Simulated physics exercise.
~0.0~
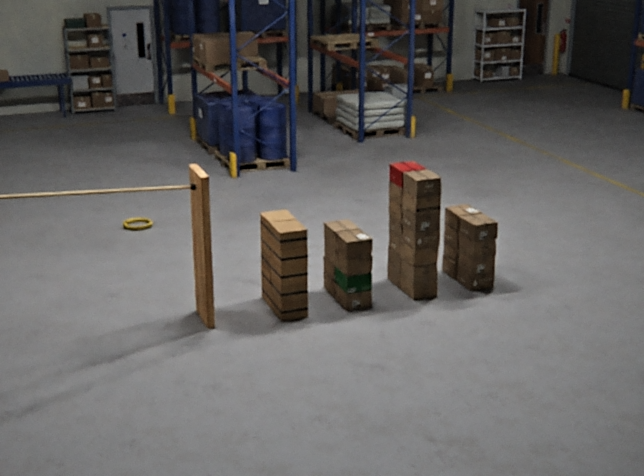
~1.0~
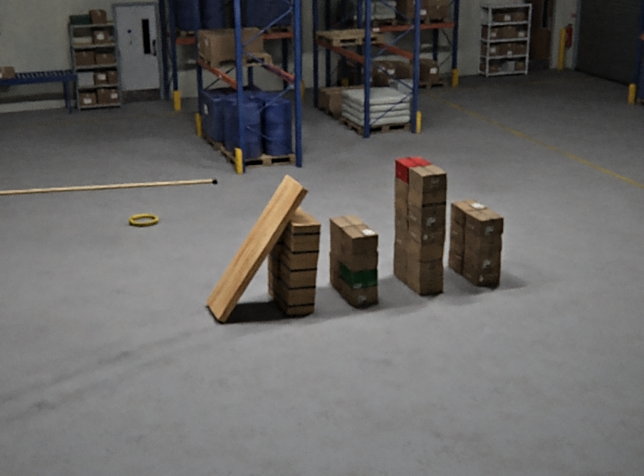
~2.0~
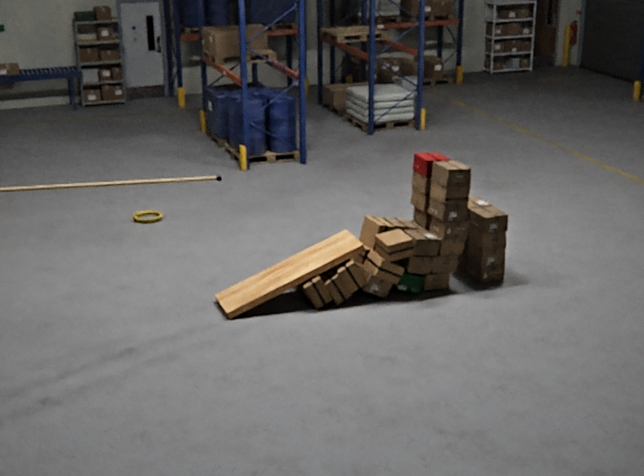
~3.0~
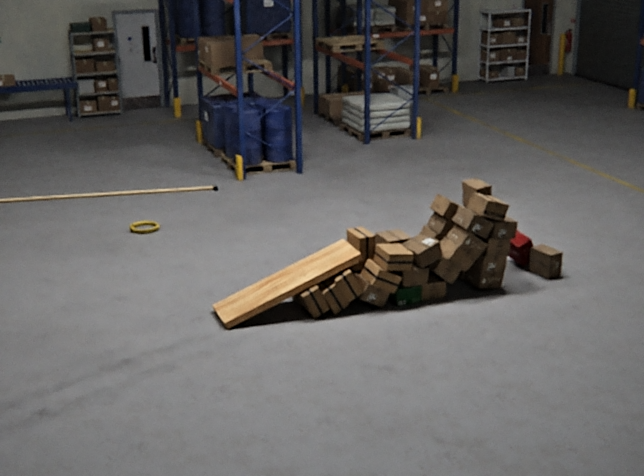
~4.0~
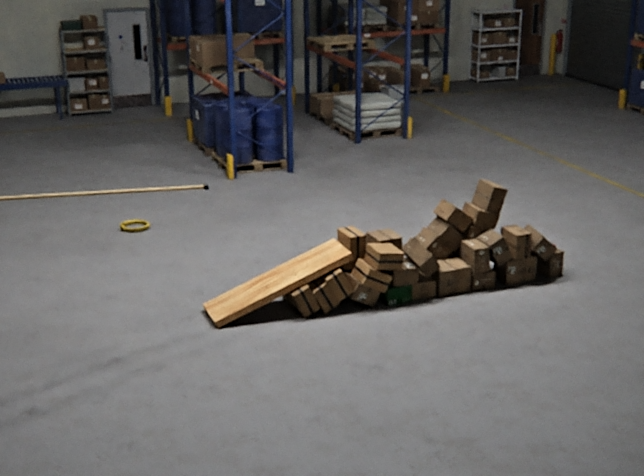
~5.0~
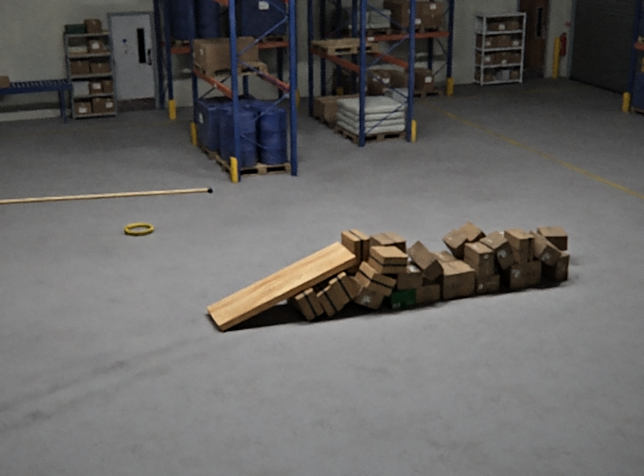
We see a pole tip an upright wooden board rightward onto a row of stacked cartons in a warehouse, toppling the stacks one after another, including those with green and red cartons, until the board rests slanted against a long, low heap of tumbled boxes.
